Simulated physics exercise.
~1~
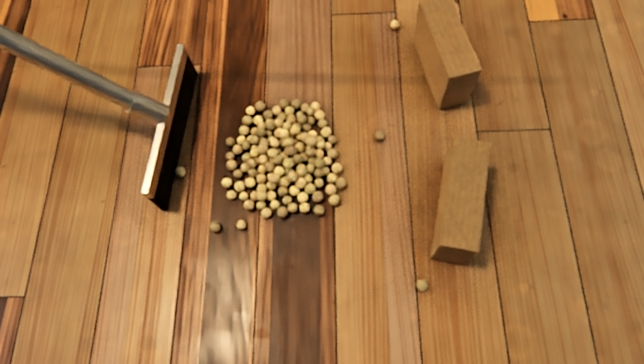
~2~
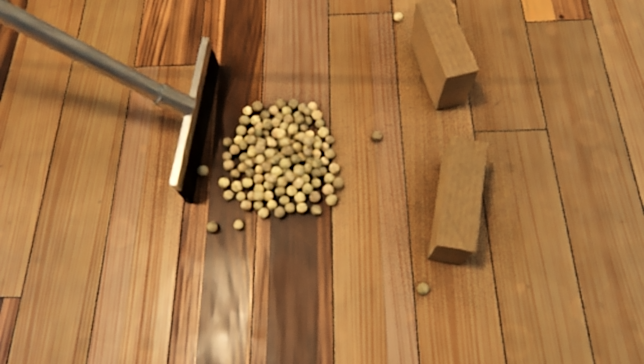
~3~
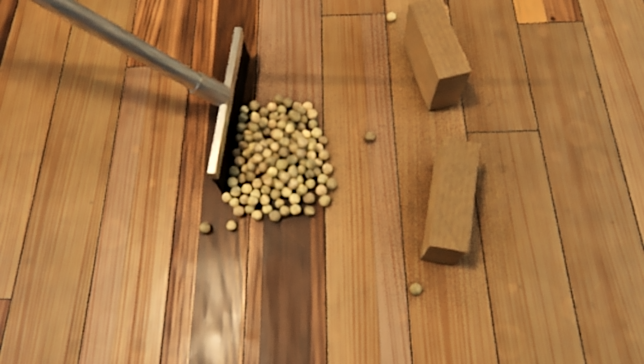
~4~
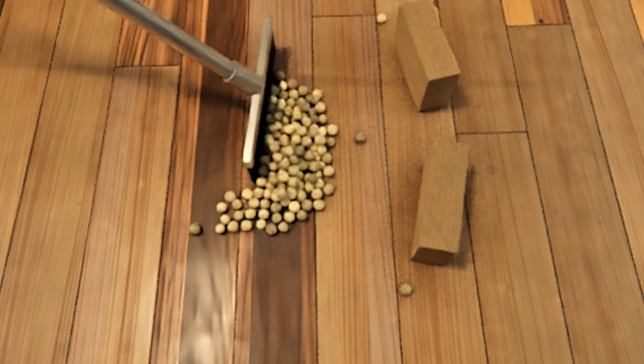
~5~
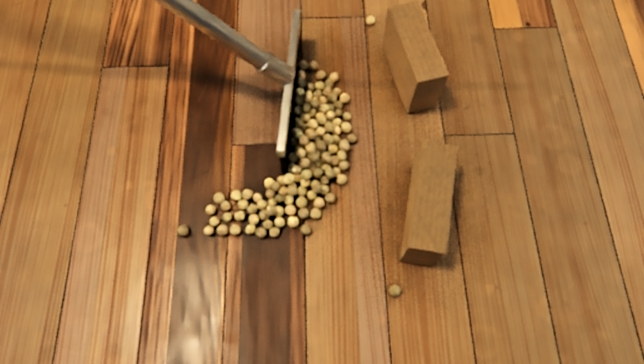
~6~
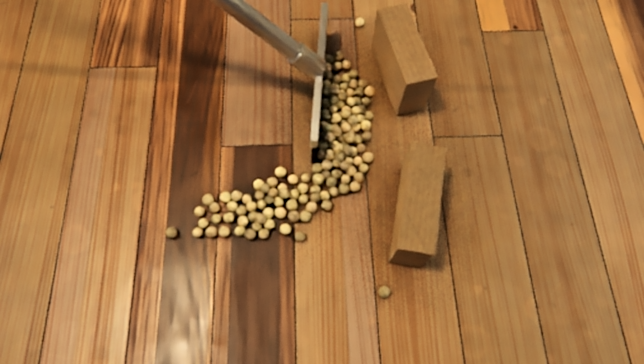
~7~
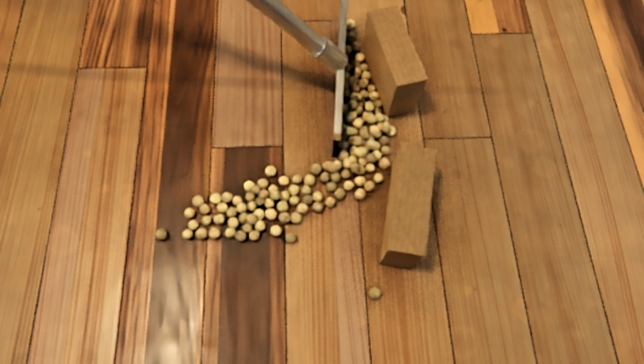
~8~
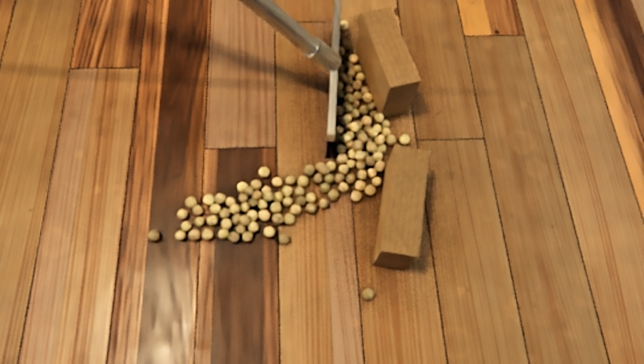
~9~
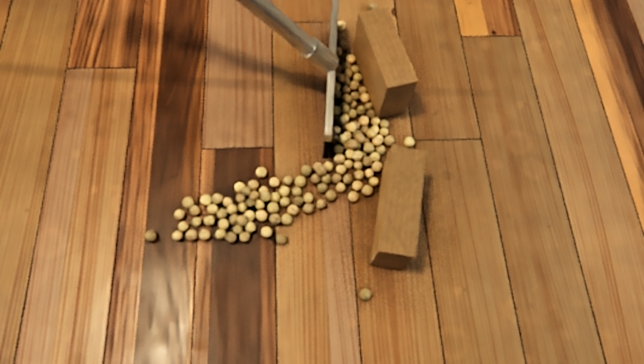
A squeegee pushes a pile of round nuts rightwards across a wooden floor, spreading them against two blocks before stopping, most still held up.
